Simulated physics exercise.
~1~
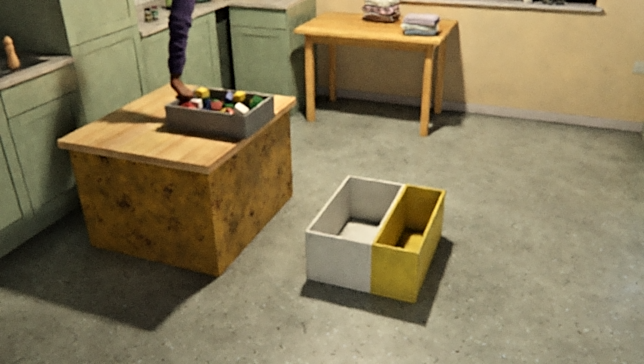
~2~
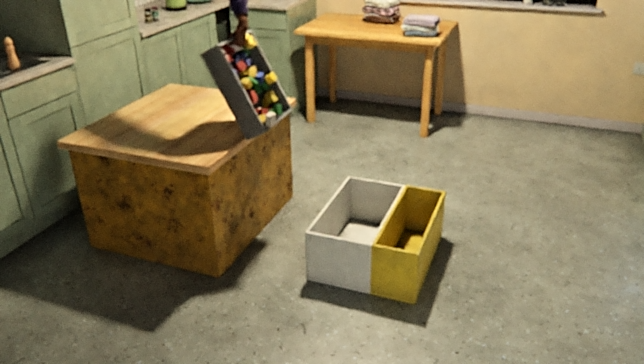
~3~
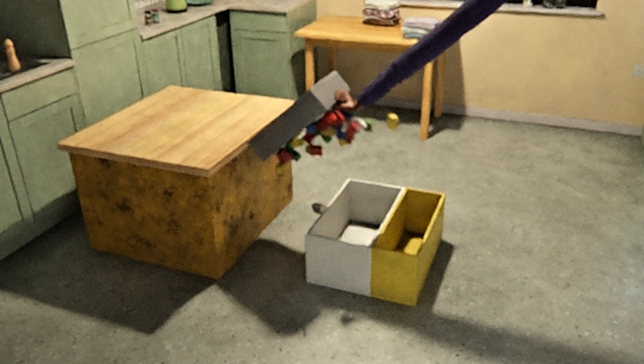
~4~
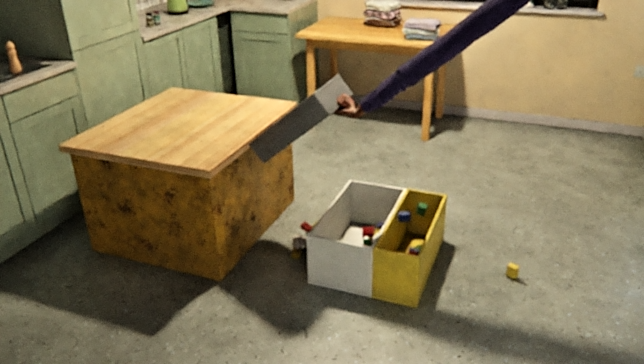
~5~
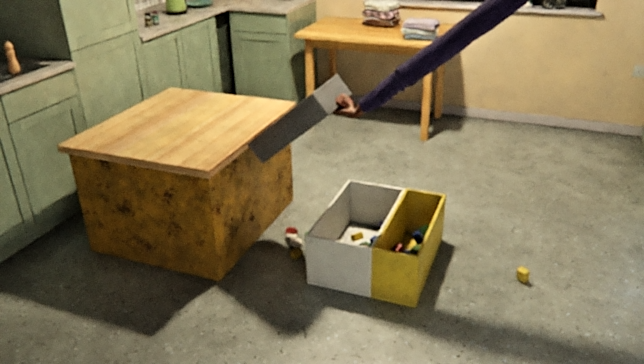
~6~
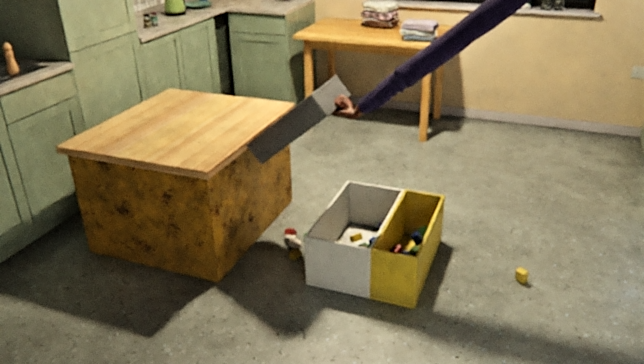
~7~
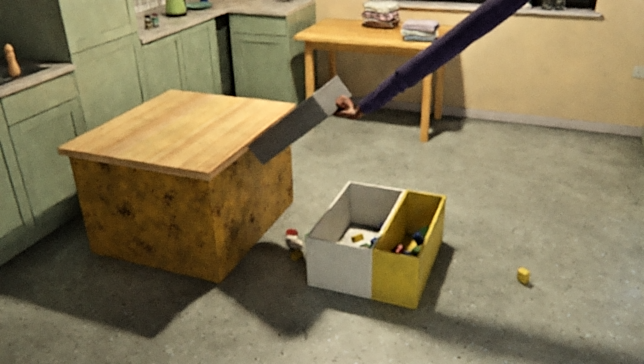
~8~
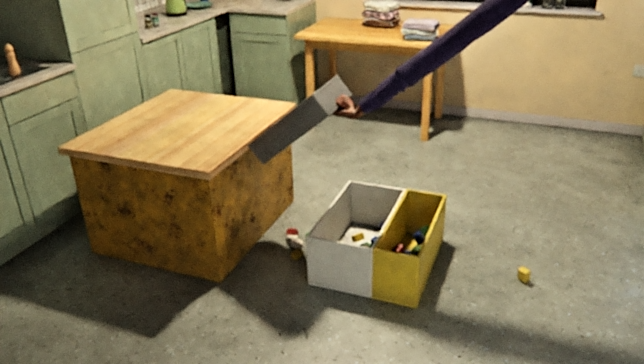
An arm tips a grey box, spilling toy bricks into two bins and onto the floor.
